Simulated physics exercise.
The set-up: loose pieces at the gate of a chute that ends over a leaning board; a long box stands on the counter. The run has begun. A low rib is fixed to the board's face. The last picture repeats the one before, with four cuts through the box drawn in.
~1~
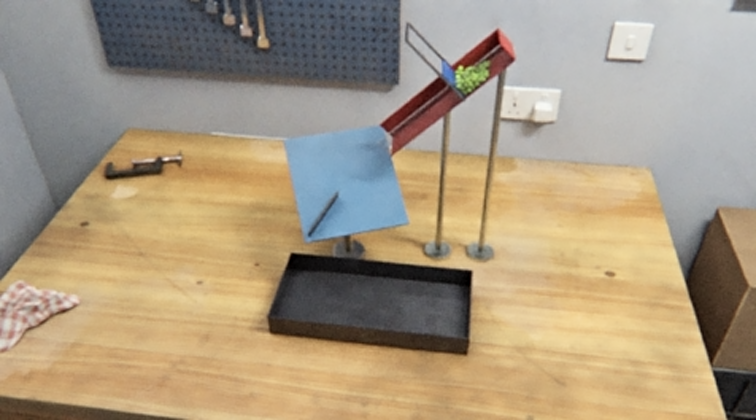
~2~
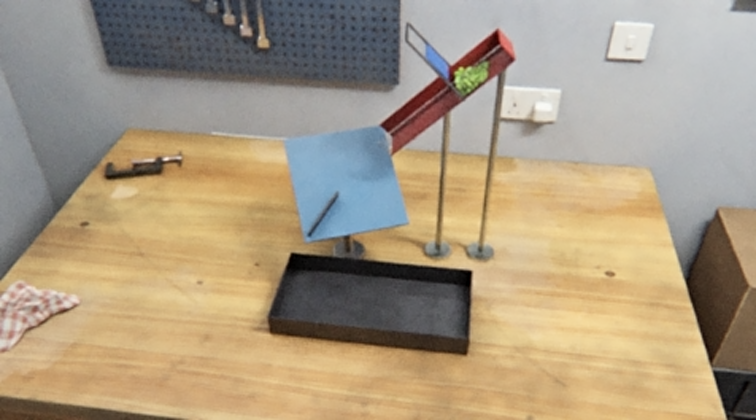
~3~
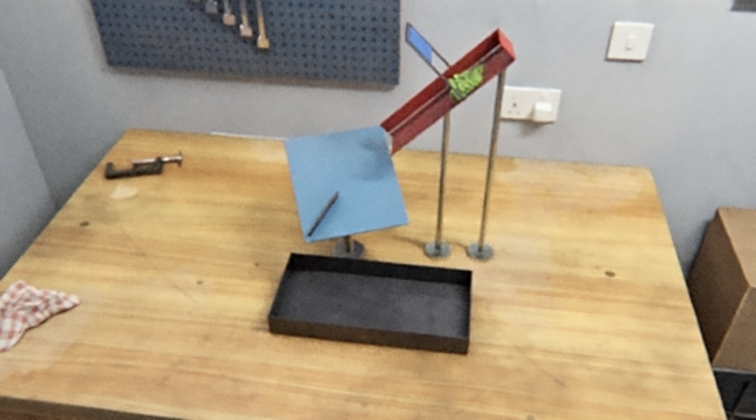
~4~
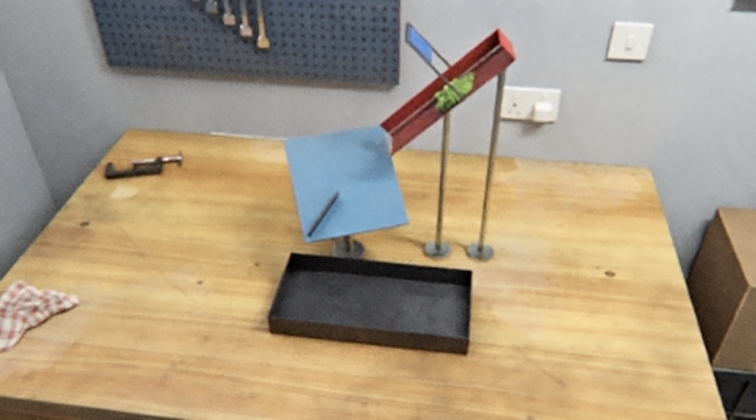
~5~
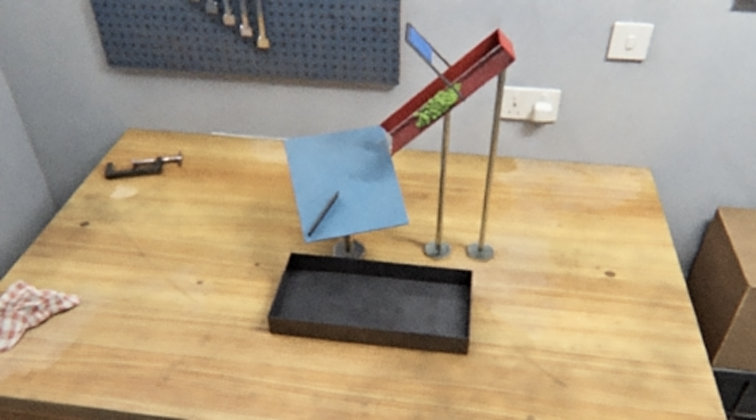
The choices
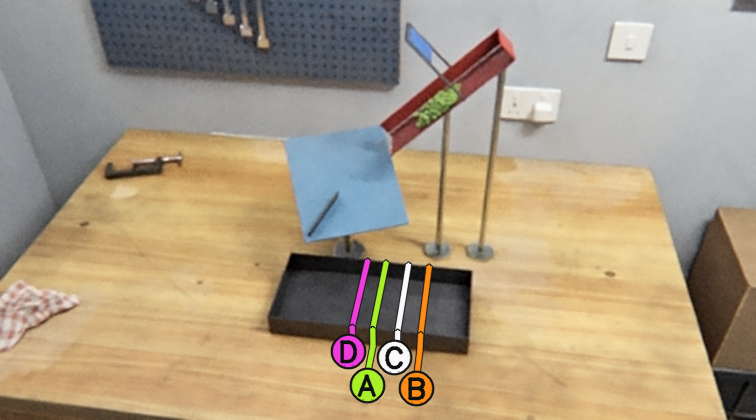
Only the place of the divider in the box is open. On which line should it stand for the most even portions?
D is best.
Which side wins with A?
Left.
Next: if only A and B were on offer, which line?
Here it is line A.
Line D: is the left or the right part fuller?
Left.
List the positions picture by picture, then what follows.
Load behind the gate at (471, 77), dried peas; lip of the chute at (392, 146), sloping fairly steeply, in the first picture.
Middle of the board at (346, 181), tilted fairly steeply; middle of its low edge at (358, 233); of its high edge at (334, 132), in the second picture.
Front corners of the box at (268, 317) and (469, 338), empty; front of the load at (452, 94), in the third picture.
Middle of the load at (454, 95); its front at (439, 109), about a third of the way to the lip; rib from (338, 191) to (309, 232), in the fourth picture.
Middle of the load at (439, 107); its front at (416, 115), about two thirds of the way to the lip, in the fifth picture.
On the marked copy, line A crosses the front rim at (372, 328); line B crosses the front rim at (420, 333); line C crosses the front rim at (397, 330); line D crosses the front rim at (352, 326).
With A, of what is caught, most on the left of the divider, a small part on the right.
With B, of what is caught, all on the left of the divider, none on the right.
With C, of what is caught, nearly all on the left of the divider, a stray few on the right.
With D, of what is caught, about two thirds on the left of the divider, about a quarter on the right.
